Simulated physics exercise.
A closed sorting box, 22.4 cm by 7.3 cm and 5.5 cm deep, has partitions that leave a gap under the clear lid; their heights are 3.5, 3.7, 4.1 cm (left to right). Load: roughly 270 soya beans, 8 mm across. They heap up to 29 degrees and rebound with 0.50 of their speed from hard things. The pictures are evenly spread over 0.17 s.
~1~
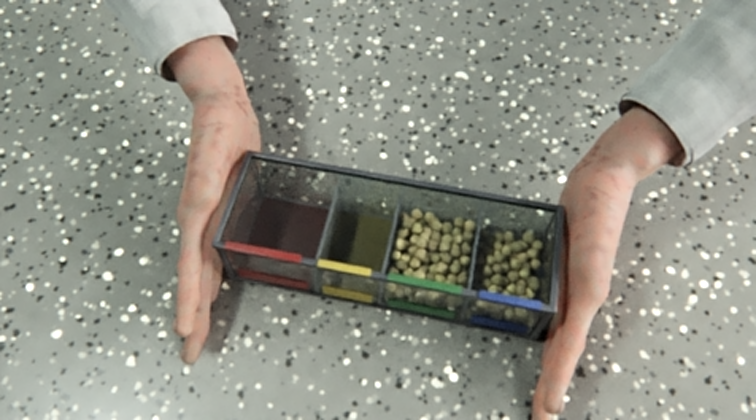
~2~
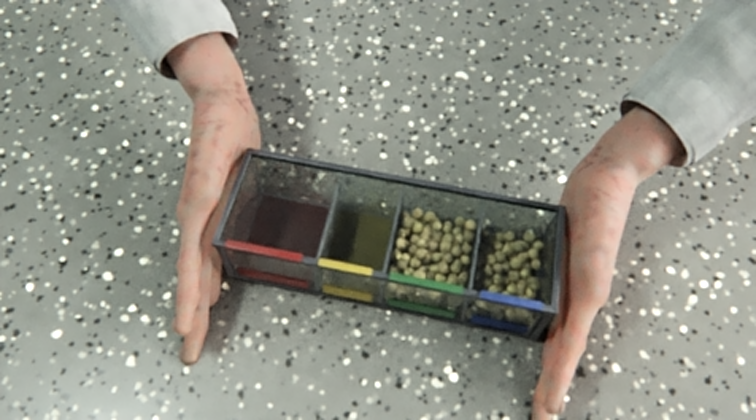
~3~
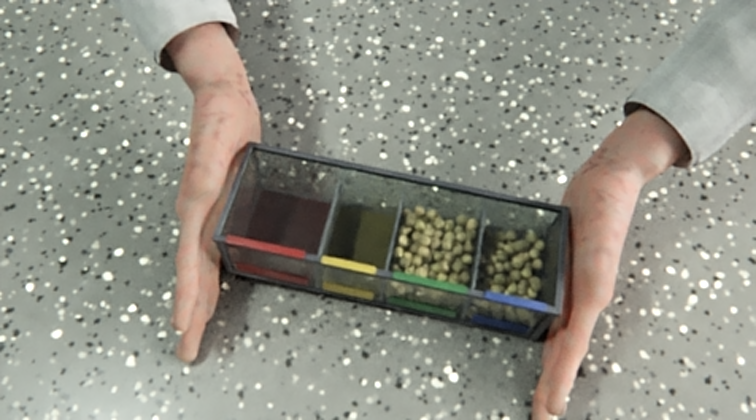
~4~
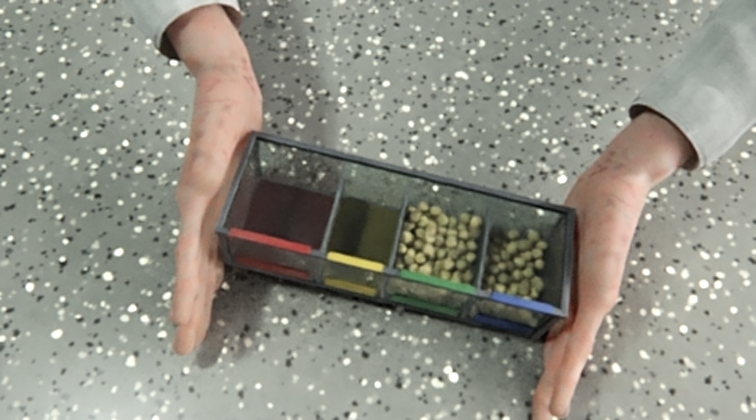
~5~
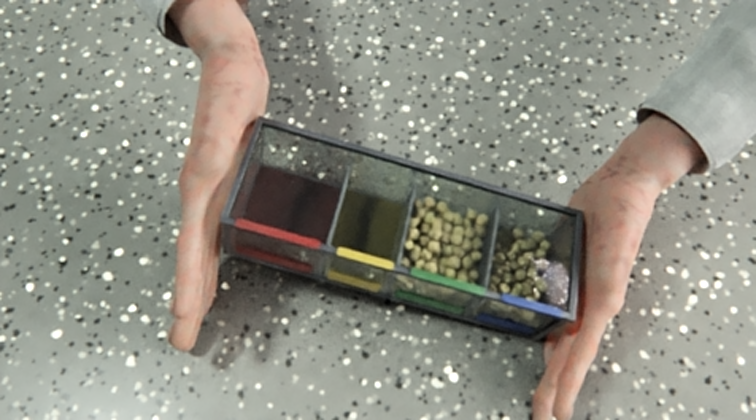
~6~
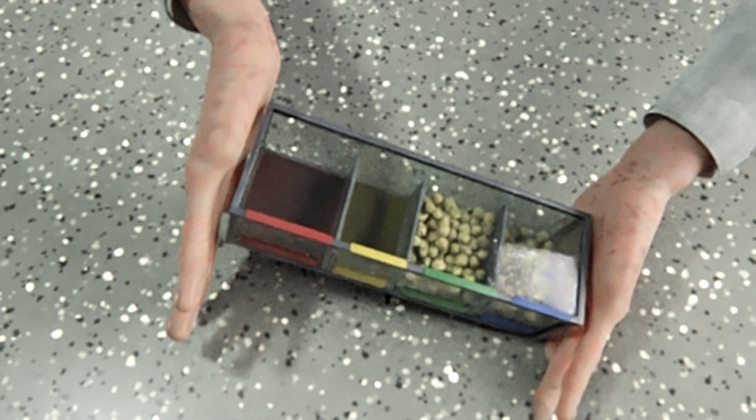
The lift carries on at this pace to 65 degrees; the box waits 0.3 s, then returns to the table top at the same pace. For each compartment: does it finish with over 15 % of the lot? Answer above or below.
Red compartment: Below; blue compartment: Above; green compartment: Above; yellow compartment: Below.
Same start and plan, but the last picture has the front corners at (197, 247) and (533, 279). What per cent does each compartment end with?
Red 10; blue 35; green 50; yellow 5.
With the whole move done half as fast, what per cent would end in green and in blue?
Green 60, blue 40.
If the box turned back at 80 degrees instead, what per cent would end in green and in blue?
Then: Green 50, blue 50.
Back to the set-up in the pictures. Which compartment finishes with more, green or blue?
The green one has more.
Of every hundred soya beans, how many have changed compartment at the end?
Roughly 5 per cent.
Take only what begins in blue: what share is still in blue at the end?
Some 100 per cent.
Then, 0.54 s after the last picture, tilt 65 degrees; blue 45 %, green 55 %.
Then, 0.91 s after the last picture, tilt 37 degrees; blue 45 %, green 55 %.
Then, 1.36 s after the last picture, tilt 0 degrees; blue 45 %, green 55 %.
In the end, red 0 %, blue 45 %, green 55 %, yellow 0 %.
